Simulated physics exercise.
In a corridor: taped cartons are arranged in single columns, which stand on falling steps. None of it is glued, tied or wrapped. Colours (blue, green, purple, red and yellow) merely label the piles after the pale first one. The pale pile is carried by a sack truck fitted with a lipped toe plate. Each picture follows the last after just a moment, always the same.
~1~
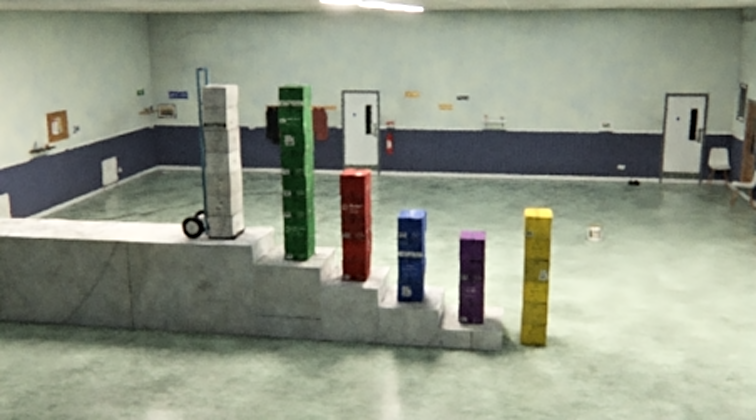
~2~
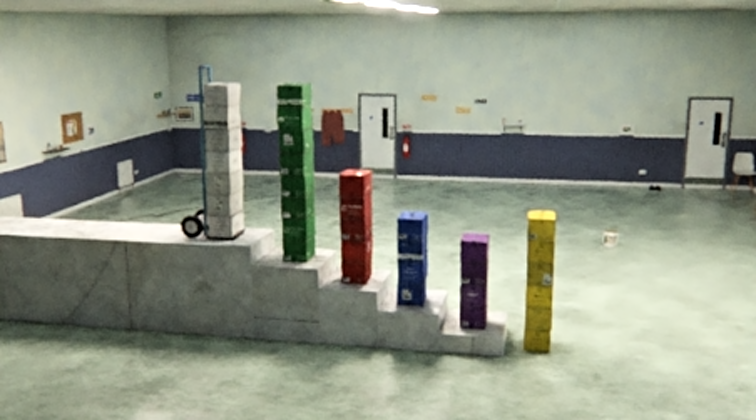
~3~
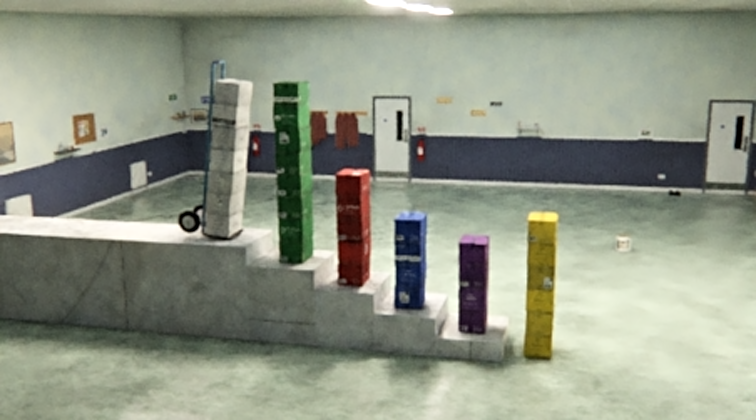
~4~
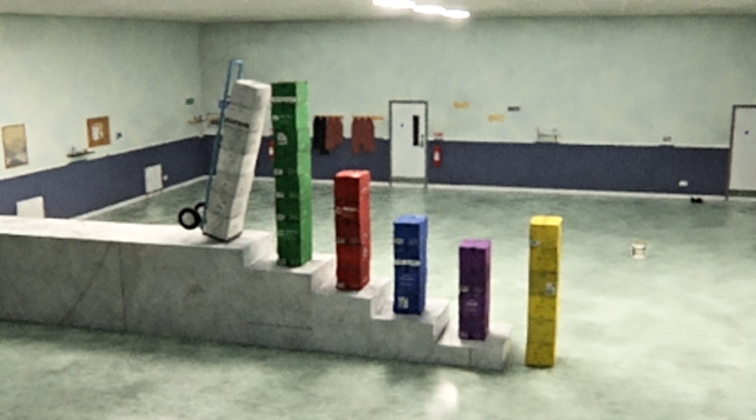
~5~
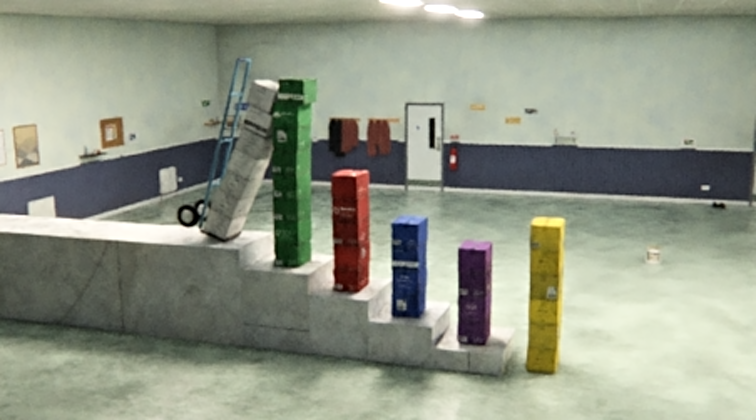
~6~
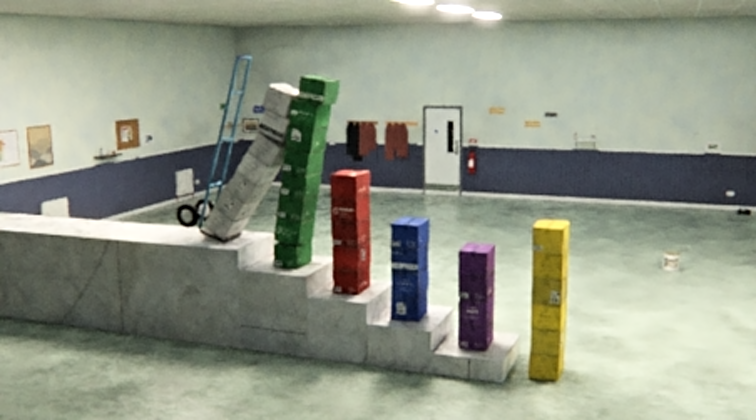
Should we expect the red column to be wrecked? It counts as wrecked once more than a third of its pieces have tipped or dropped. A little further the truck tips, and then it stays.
Yes, it is wrecked.
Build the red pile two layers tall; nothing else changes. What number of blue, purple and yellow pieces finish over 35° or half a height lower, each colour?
The counts are blue 4, purple 2 and yellow 6.
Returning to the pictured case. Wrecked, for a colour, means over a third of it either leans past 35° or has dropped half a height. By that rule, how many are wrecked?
Going colour by colour, I get 5.
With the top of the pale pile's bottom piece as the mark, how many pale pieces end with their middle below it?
Total: 7.
Just after the last frame, 7 of the pale pile down; none of the 5 red cartons down (6 of 27 in all colours); top red carton tilted a little; top green carton tilted steeply, some two heights lower.
A moment on, 7 of the pale pile down; 5 of the 5 red cartons down (14 of 27 in all colours); top red carton tilted clearly, about its own height lower; top green carton on its side.
Further on, 7 of the pale pile down; 5 of the 5 red cartons down (26 of 27 in all colours); top red carton on its side; top green carton on its side.
When it is over, 7 of the pale pile down; 5 of the 5 red cartons down (26 of 27 in all colours); top red carton on its side; top green carton upside down. In pixels of the last frame, middles, top green carton near (727, 379).
